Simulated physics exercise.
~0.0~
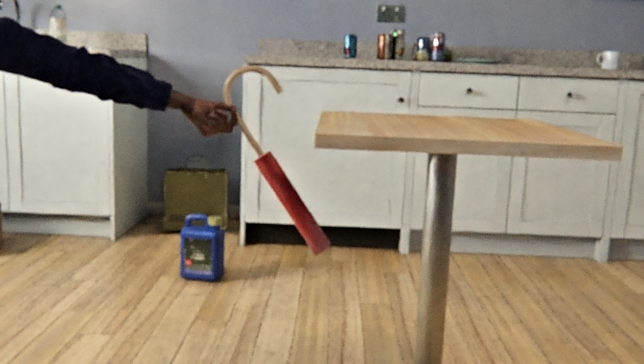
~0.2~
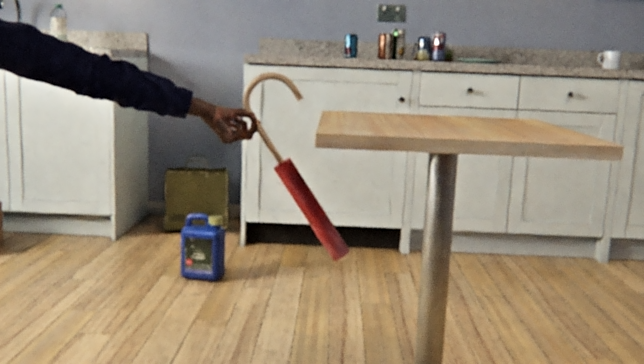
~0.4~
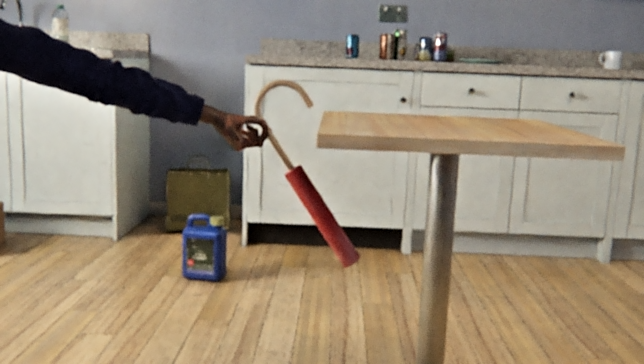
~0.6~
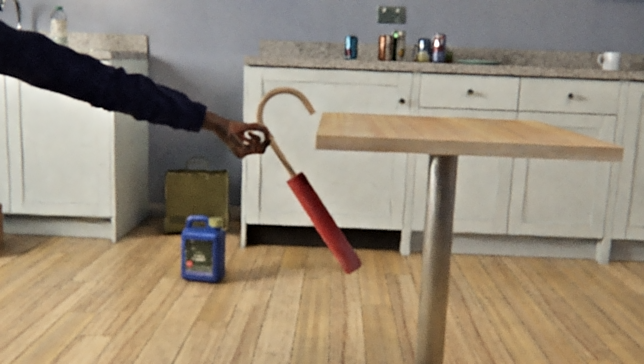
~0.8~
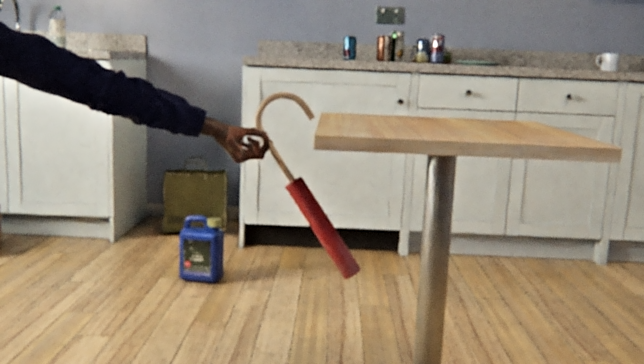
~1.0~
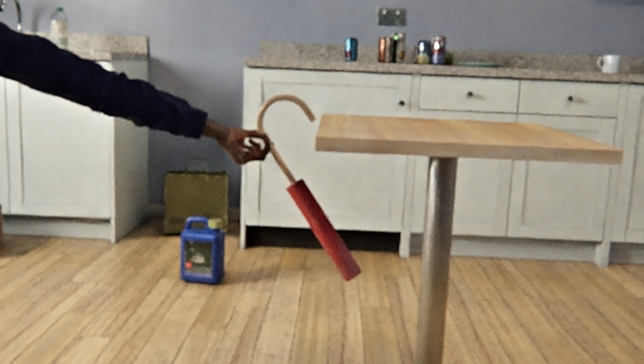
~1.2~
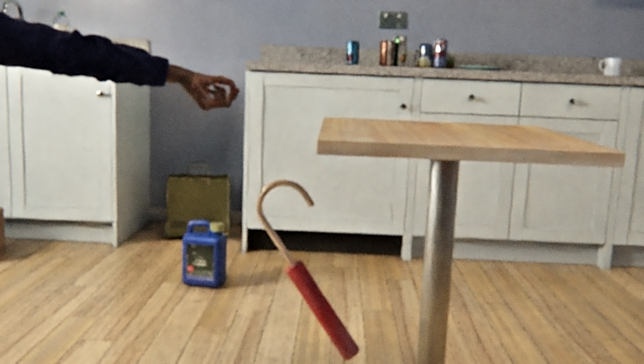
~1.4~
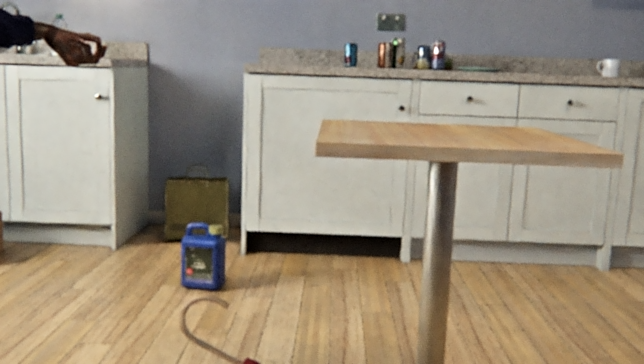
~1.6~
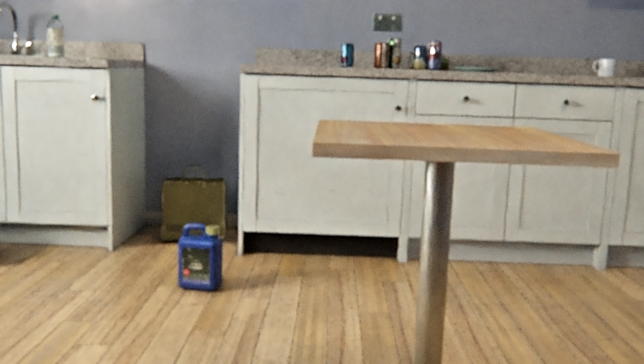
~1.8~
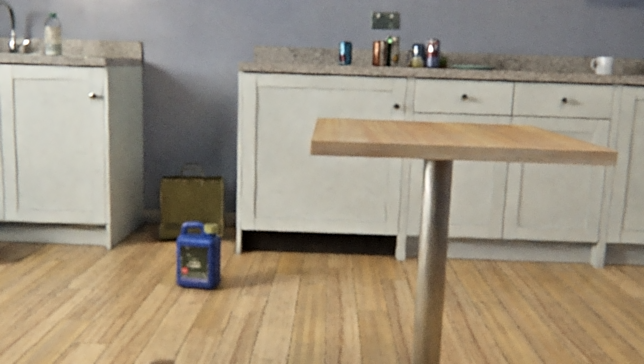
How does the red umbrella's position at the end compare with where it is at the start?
At the start a hand holds it up in the air to the left of the table. By the end it has dropped to the floor, lower and farther left, almost entirely out of view at the bottom.
